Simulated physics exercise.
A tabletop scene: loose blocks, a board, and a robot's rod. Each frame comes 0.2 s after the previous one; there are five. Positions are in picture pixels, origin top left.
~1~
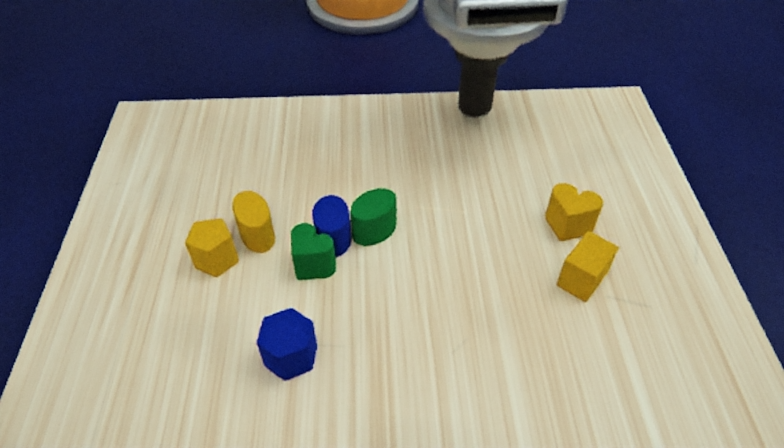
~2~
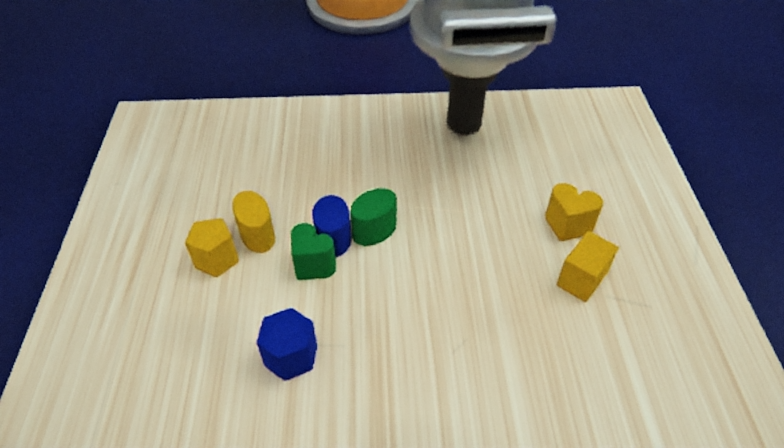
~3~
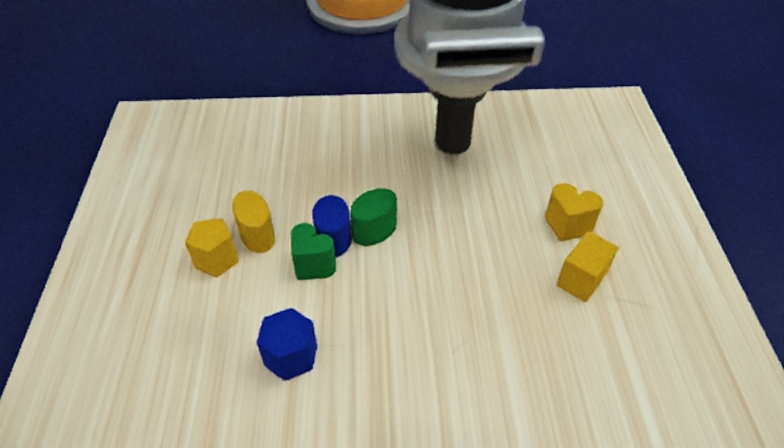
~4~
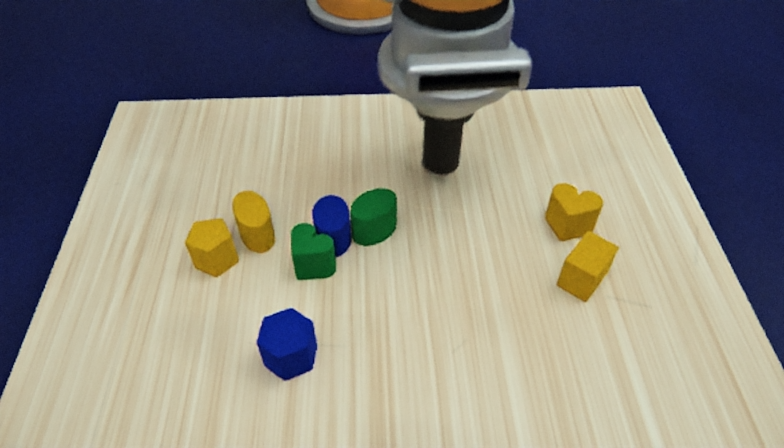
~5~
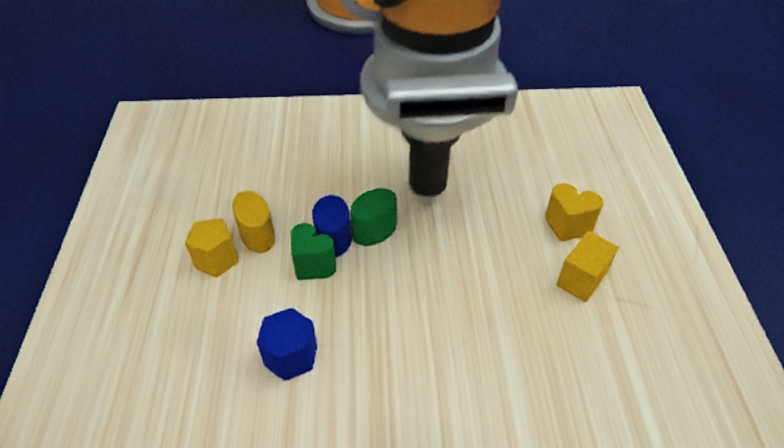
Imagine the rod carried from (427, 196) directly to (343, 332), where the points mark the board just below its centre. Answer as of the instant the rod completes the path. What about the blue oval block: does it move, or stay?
Moved off its spot.
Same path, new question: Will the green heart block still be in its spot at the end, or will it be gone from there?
It shifts.
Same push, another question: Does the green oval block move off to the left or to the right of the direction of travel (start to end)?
Right.
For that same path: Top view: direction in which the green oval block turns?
It is turned clockwise.
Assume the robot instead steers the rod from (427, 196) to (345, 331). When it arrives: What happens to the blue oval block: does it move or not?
Somewhere new.
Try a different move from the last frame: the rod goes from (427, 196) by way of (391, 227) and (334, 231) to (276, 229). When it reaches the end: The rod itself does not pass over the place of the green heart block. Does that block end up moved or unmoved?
Once the rod is done, the green heart block is in a new spot.
On the path given first. One third of the way, rod at (402, 224); green heart block at (299, 245), turned 25° anticlockwise; blue oval block at (310, 214); green oval block at (355, 215), turned 25° clockwise.
Two thirds of the way, rod at (373, 270); green heart block at (295, 246), turned 35° anticlockwise; blue oval block at (296, 211); green oval block at (336, 229), turned 85° clockwise.
At the end, rod at (341, 320); blue six-sided block unmoved; green heart block at (295, 246), turned 35° anticlockwise; blue oval block at (296, 211); green oval block at (336, 229), turned 85° clockwise.
